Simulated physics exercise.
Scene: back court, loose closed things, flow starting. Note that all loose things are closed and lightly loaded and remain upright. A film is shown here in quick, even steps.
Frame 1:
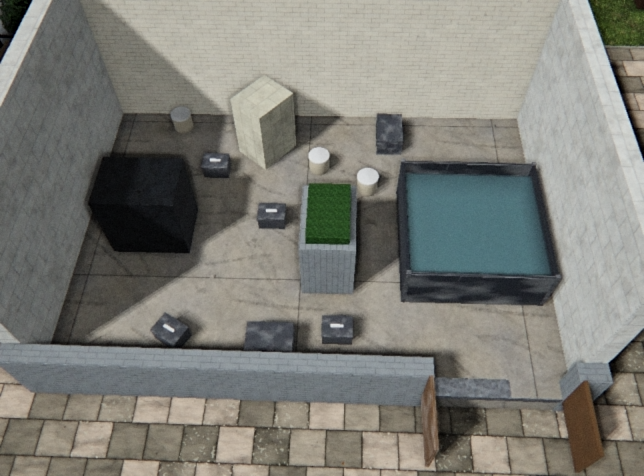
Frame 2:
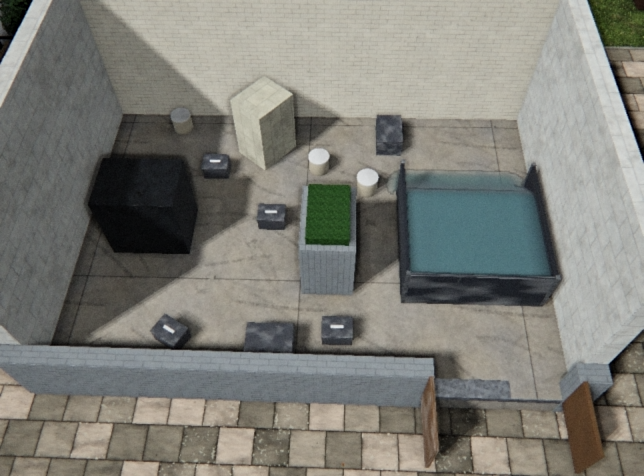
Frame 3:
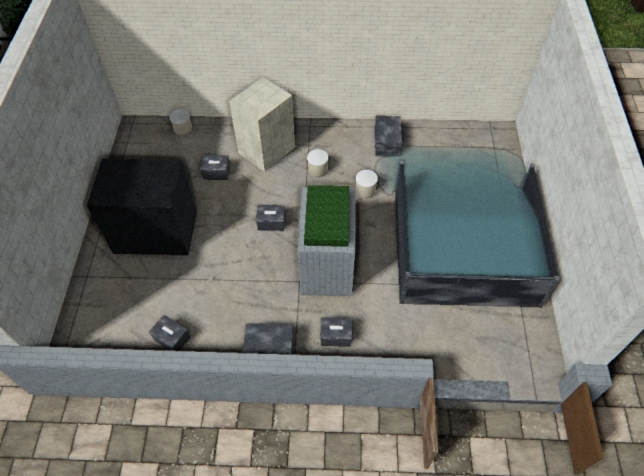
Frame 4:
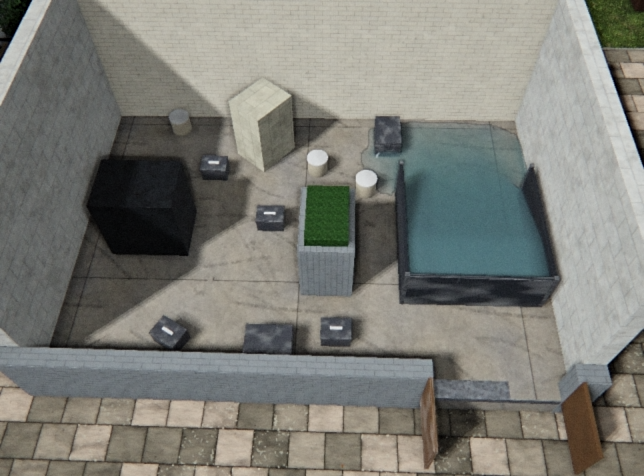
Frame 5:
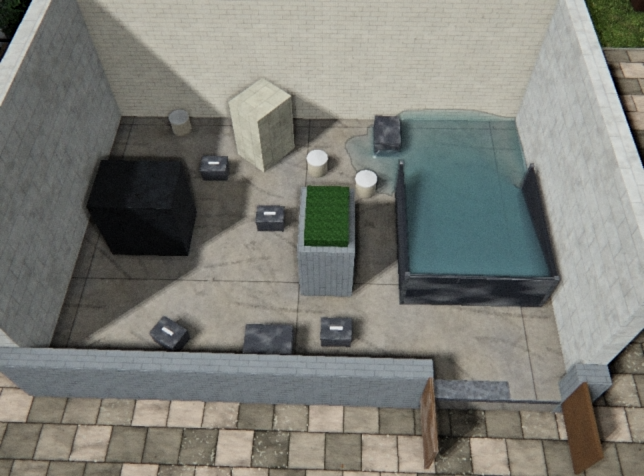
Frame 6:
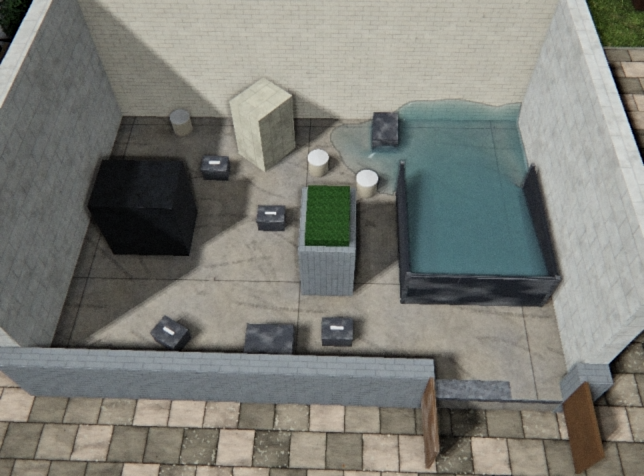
In a walled court, a pool's back side vanishes and water spreads toward the back wall.
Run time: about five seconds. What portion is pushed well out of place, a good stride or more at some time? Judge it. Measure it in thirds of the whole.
Share: A third up to two thirds.
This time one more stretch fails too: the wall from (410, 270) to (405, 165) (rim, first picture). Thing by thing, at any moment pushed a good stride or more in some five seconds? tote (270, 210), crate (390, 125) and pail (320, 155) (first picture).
Outcome by item - displaced that far / short of that distance / displaced that far.
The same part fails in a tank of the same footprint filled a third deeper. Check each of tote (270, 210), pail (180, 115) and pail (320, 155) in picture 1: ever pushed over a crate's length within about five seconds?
Object 1: Covered it. Object 2: Covered it. Object 3: Covered it.
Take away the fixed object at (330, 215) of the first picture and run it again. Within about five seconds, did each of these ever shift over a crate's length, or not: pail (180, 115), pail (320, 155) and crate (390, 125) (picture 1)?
The first traveled far, the second traveled far, and the third traveled far.
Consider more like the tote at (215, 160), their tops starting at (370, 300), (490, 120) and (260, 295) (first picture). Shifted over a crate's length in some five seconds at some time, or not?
Twin one: Barely shifts; twin two: Slides well clear; twin three: Barely shifts.
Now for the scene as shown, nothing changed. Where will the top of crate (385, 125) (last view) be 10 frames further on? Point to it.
It should be at roughly (300, 116).
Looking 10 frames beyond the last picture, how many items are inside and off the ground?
Counted: 1.
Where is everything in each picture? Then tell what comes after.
The first frame shows a crate at (390, 127) rests on the ground; a tote at (272, 211), on the bottom; 0 of 10 have shifted.
The second frame shows a crate at (390, 128), on the bottom; a tote at (271, 212), on the bottom; 0 of 10 have shifted.
The third frame shows a crate at (389, 129) rests on the ground; a tote at (270, 213), on the bottom; 0 of 10 have shifted.
The fourth frame shows a crate at (388, 129) rests on the ground; a tote at (270, 213) rests on the ground; 0 of 10 have shifted.
The fifth frame shows a crate at (388, 129) rests on the ground; a tote at (270, 214), on the bottom; 0 of 10 have shifted.
The sixth frame shows a crate at (386, 125), on the bottom, close to its start; a tote at (271, 213) rests on the ground; 1 of 10 have shifted.
A moment on, 0 of 10 are well off their spots; 1 afloat.
Next, 1 of 10 are well off their spots; 1 afloat.
Later, 5 of 10 are well off their spots; 1 afloat.
In the end, 5 of 10 are well off their spots, and 5 have been at some point; 3 afloat.
